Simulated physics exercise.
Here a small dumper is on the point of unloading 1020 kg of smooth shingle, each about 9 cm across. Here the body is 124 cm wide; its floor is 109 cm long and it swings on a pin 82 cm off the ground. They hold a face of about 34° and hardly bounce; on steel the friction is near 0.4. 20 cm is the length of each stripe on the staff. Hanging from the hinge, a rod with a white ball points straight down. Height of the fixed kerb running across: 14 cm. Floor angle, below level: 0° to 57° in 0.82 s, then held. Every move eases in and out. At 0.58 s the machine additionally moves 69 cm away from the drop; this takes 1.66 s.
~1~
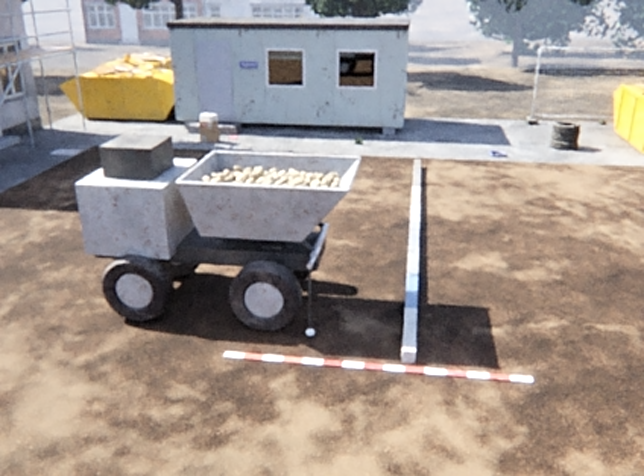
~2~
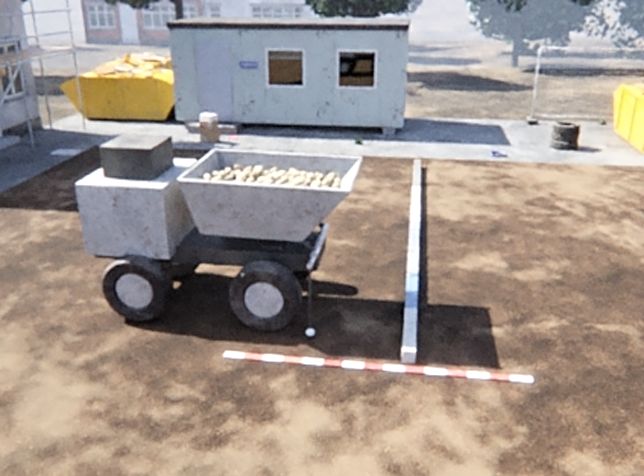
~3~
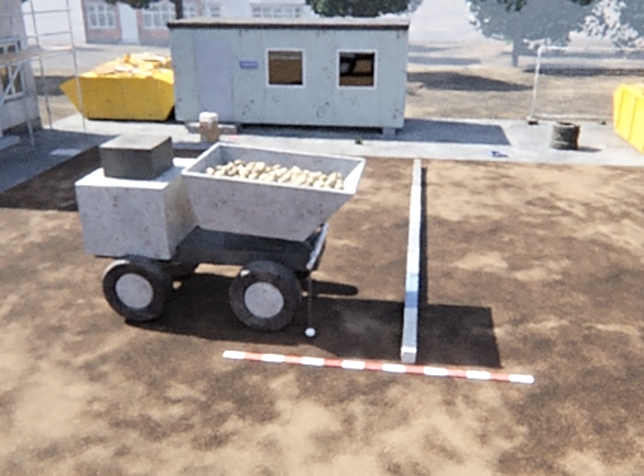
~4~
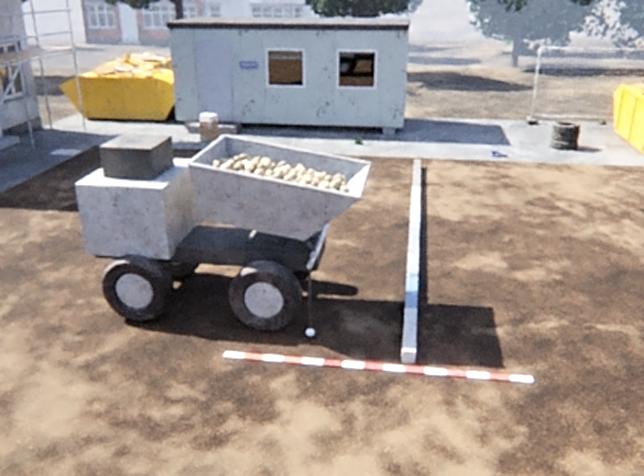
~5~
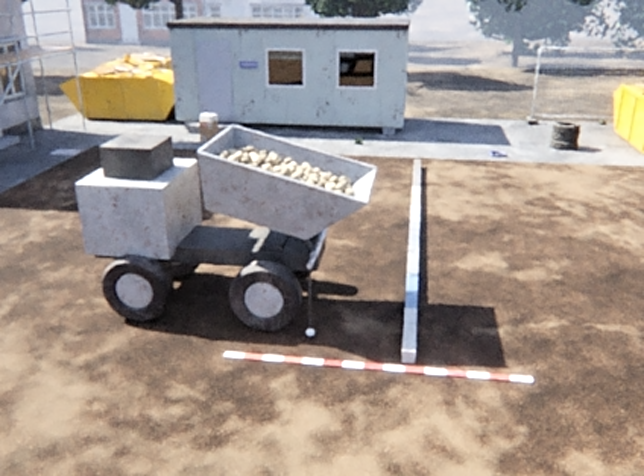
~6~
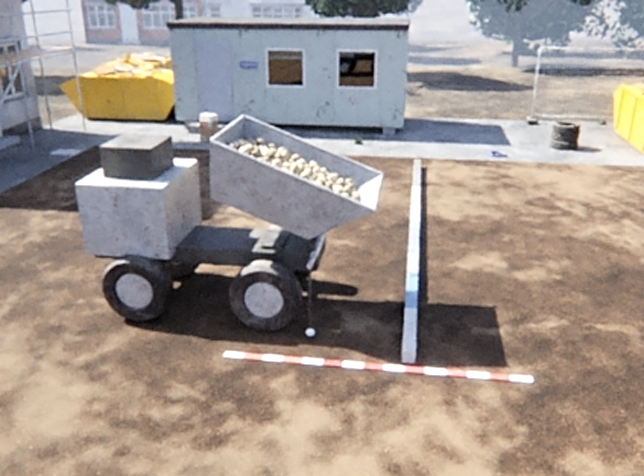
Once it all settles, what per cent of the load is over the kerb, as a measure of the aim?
Roughly 45 per cent is there once it settles.
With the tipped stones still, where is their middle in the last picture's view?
The tipped stones centre close to (424, 310).
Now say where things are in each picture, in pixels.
Lip at (348, 191), floor tilted 0°, highest stones at (267, 175), in the first frame.
The body is at 1°, its lip at (350, 192); the top of the load is at (257, 174), in the second frame.
The body is at 4°, its lip at (354, 194); the top of the load is at (248, 170), in the third frame.
The body is at 9°, its lip at (360, 198); the top of the load is at (246, 162), in the fourth frame.
Lip at (367, 203), floor tilted 15°, highest stones at (243, 154), in the fifth frame.
The body is at 21°, its lip at (375, 210); the top of the load is at (247, 144), in the sixth frame.
A little later the floor is at 49°; 100 % in the body; the foremost stones are at (375, 225).
Then the floor is at 57°; 97 % in the body, 3 % on this side of the kerb; the foremost stones are at (418, 246).
Later still the floor is at 57°; 25 % in the body, 28 % on this side of the kerb, 47 % over the kerb; the foremost stones are past the picture's edge.
In the end the floor is at 57°; 12 % in the body, 41 % on this side of the kerb, 47 % over the kerb; the foremost stones are past the picture's edge.
